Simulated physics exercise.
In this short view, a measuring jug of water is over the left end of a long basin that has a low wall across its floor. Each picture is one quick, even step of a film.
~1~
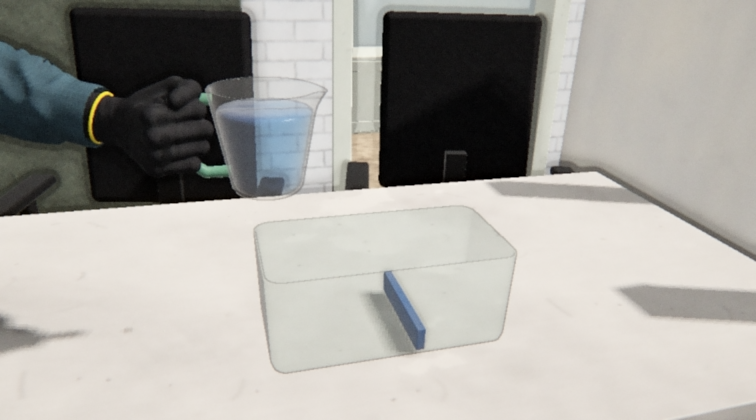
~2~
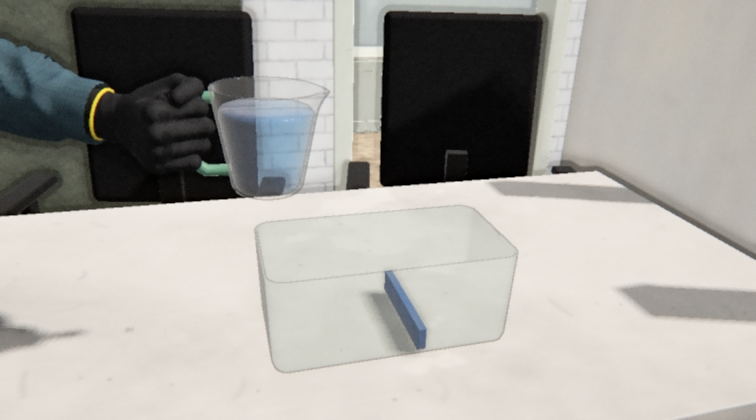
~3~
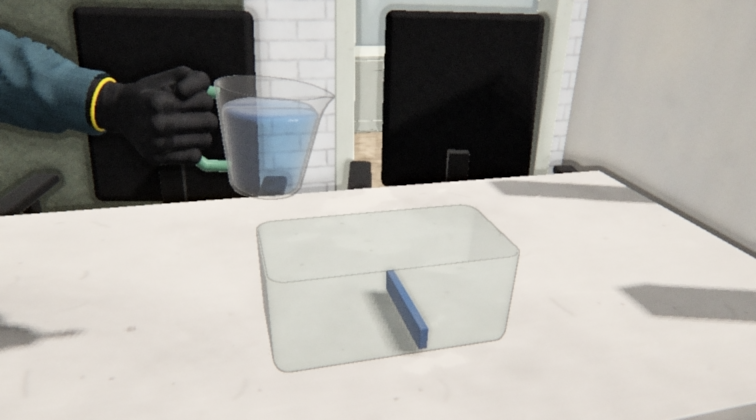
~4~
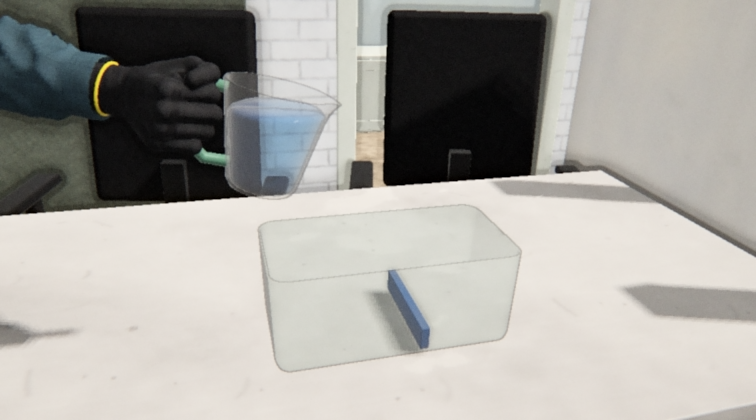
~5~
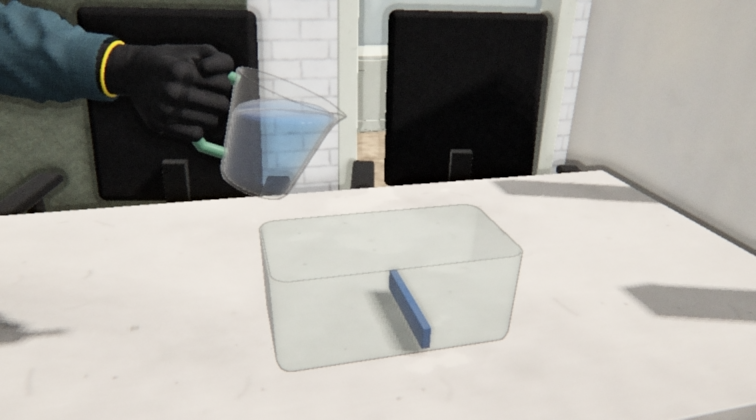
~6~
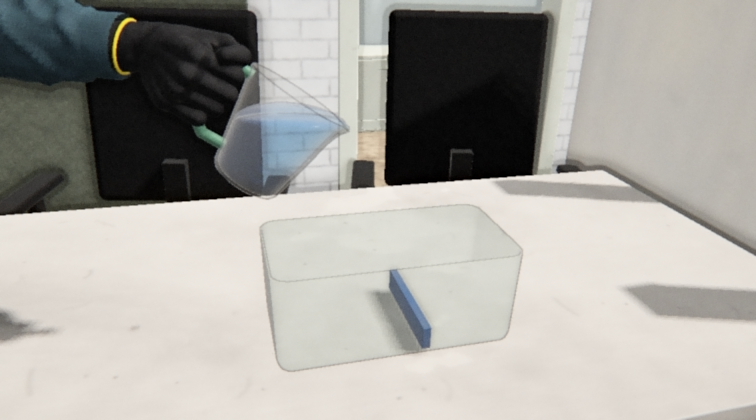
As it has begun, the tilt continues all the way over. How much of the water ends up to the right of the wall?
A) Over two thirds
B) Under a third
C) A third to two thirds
Under a third.
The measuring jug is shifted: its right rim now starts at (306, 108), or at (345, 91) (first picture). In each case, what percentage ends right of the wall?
It would come to near 15 per cent, and then near 25 per cent.
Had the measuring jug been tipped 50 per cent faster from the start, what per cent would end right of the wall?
Near 15 in a hundred.
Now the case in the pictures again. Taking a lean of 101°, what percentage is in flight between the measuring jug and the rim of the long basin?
About 30 %.
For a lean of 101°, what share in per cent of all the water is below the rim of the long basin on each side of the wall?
You'd find 30 per cent on the left and 0 per cent on the right.
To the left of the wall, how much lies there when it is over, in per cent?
Roughly 80 percent of it.
A moment on, the tilt is 101° and 40 per cent is still to pour, 29 is left of the wall and 2 right of it.
Next, the tilt is 118° and 2 per cent is still to pour, 84 is left of the wall and 6 right of it.
Then the tilt is 118° and 0 per cent is still to pour, 82 is left of the wall and 13 right of it.
Later the tilt is 118° and 0 per cent is still to pour, 80 is left of the wall and 15 right of it.
Finally, 80 per cent lies left of the wall, 15 right of it and 5 outside.
